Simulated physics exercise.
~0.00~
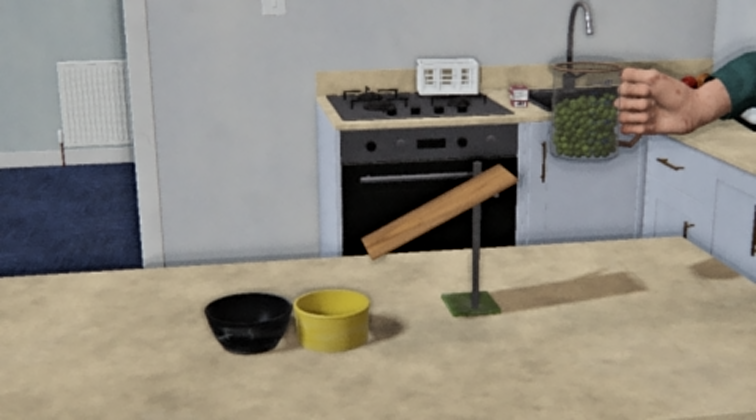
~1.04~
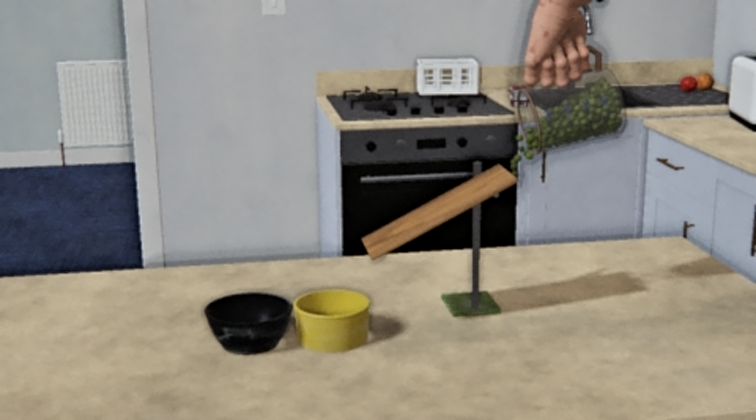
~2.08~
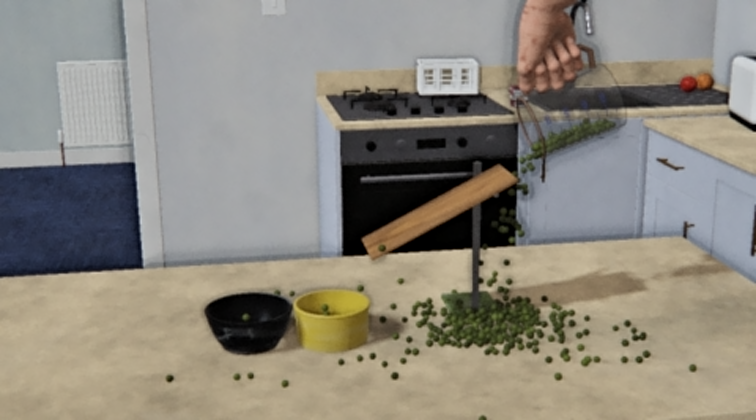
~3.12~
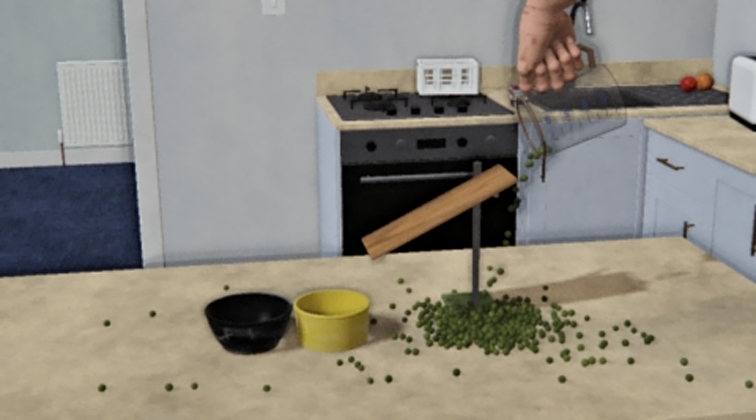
Small green olives pouring from a clear jug tipped by a hand, mostly missing the wooden slope and scattering across the table.
